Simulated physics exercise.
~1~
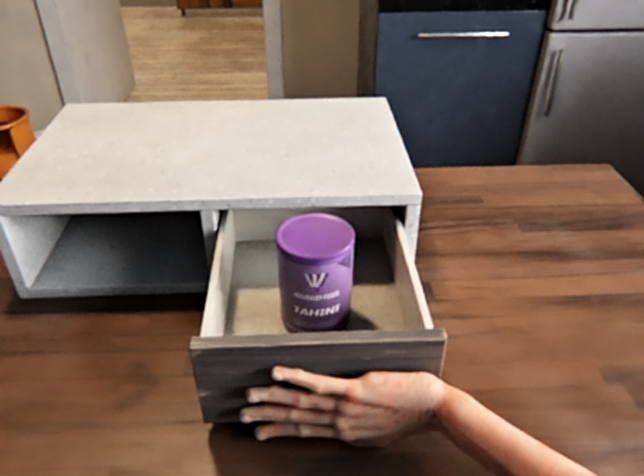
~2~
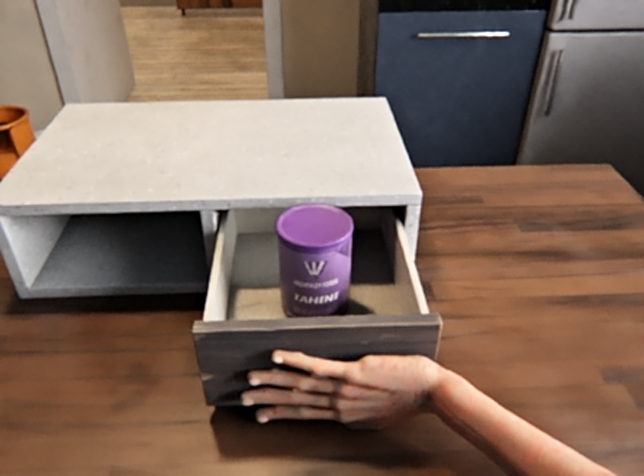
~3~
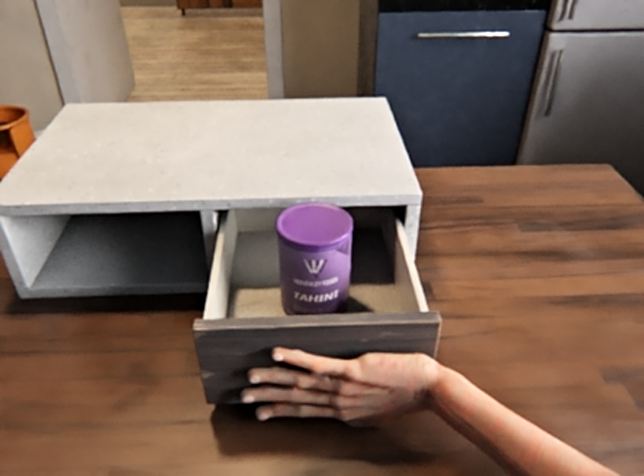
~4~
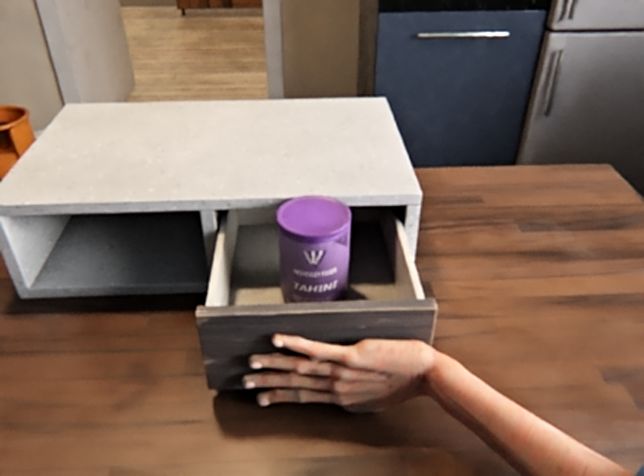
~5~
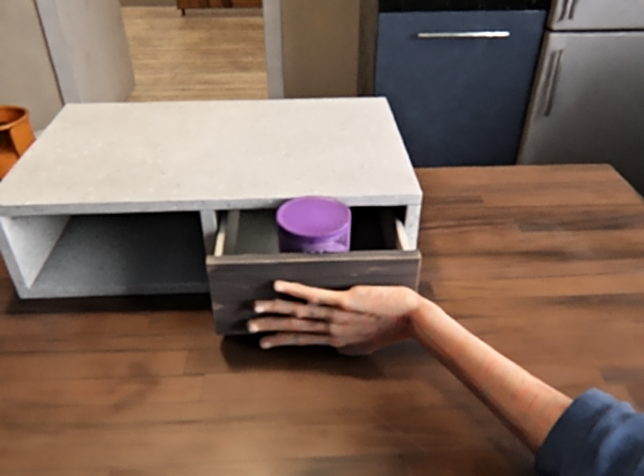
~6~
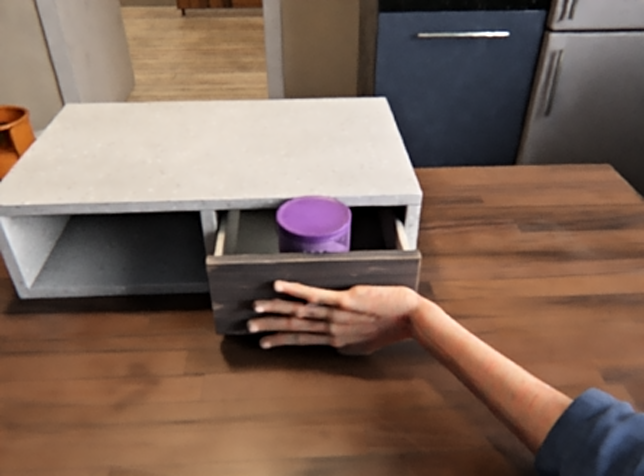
In the video, a hand pushes the dark front of an open drawer in a low grey cabinet on a wooden table, moving it inward with an upright purple tub inside, until the drawer stops partly open with the tub's lid near the cabinet's top edge.
